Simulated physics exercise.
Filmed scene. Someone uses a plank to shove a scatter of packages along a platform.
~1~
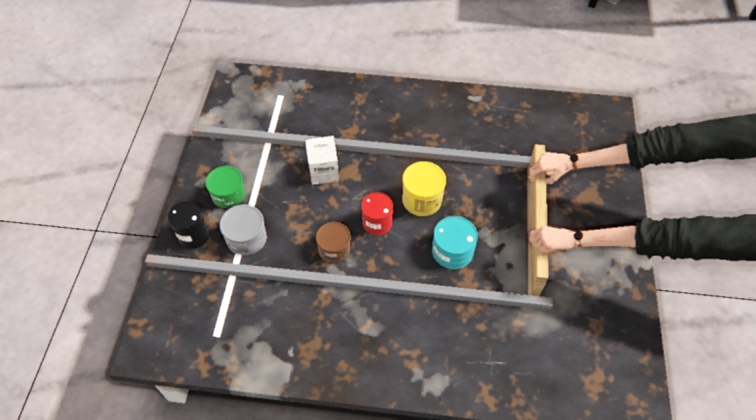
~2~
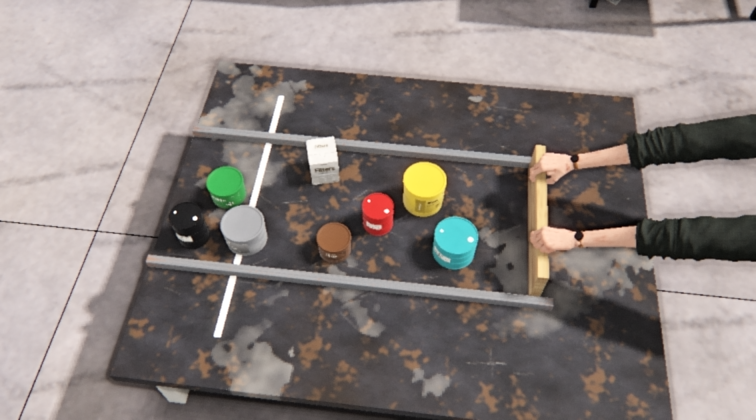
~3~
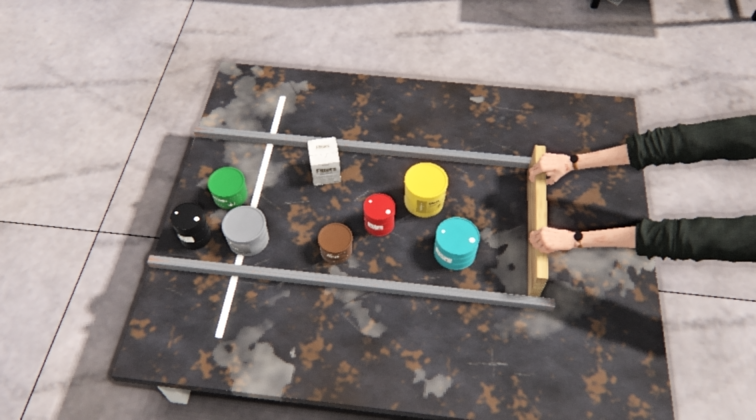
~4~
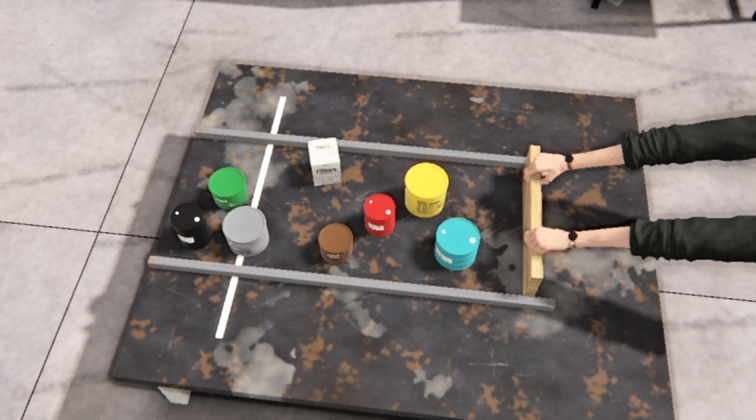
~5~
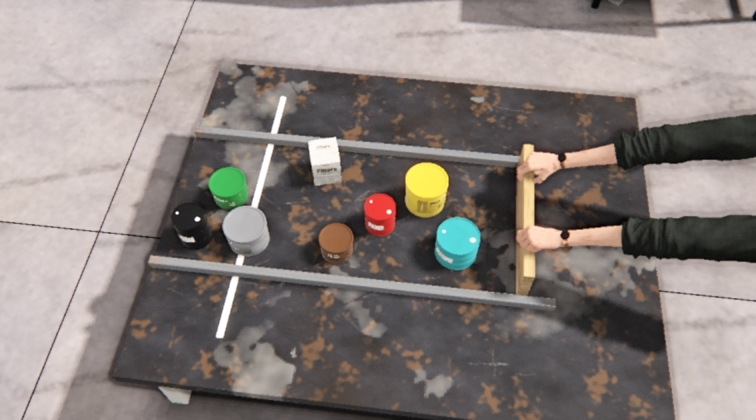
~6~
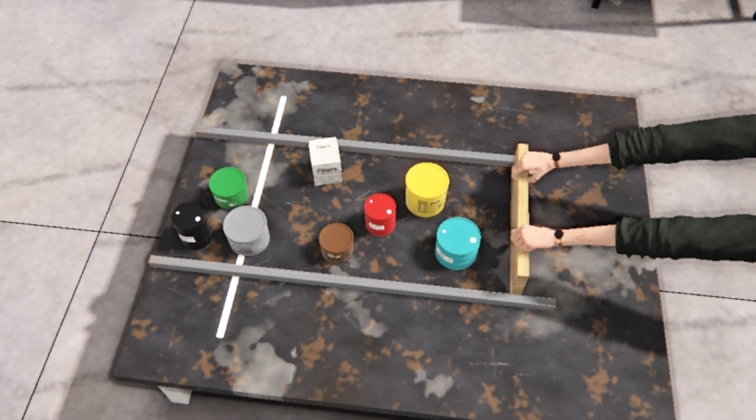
The footage shows two hands holding a wooden plank at the right of a dark platform scattered with colourful round containers and a white box. The plank stays almost still, then slides slightly left, while the items remain in place.
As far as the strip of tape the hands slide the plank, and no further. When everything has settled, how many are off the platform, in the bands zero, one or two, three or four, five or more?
Off the platform: One or two.
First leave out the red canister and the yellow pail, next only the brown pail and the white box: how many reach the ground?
The counts would be 1 and 1.
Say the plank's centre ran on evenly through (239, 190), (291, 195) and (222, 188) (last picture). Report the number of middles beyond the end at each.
The counts would come out as 2, 0 and 3.
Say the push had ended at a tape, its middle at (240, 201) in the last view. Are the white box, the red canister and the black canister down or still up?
Outcome: White box is not lost; red canister is not lost; black canister ends up off.
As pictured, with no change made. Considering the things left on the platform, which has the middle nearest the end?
The green pail ends up foremost.
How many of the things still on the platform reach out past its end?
1 is the number.
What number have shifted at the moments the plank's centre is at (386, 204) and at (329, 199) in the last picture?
Tally at point one: 4; at point two: 6.
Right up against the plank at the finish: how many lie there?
Counting them up gives 3.
Soon after, none off yet; black canister at rest near (192, 226); green pail at rest near (230, 189); grey pail at rest near (247, 232).
After that, none off yet; black canister at rest near (192, 226); green pail at rest near (230, 189); grey pail moving near (245, 231).
In the end, the number that fall off is one or two; gone, black canister.
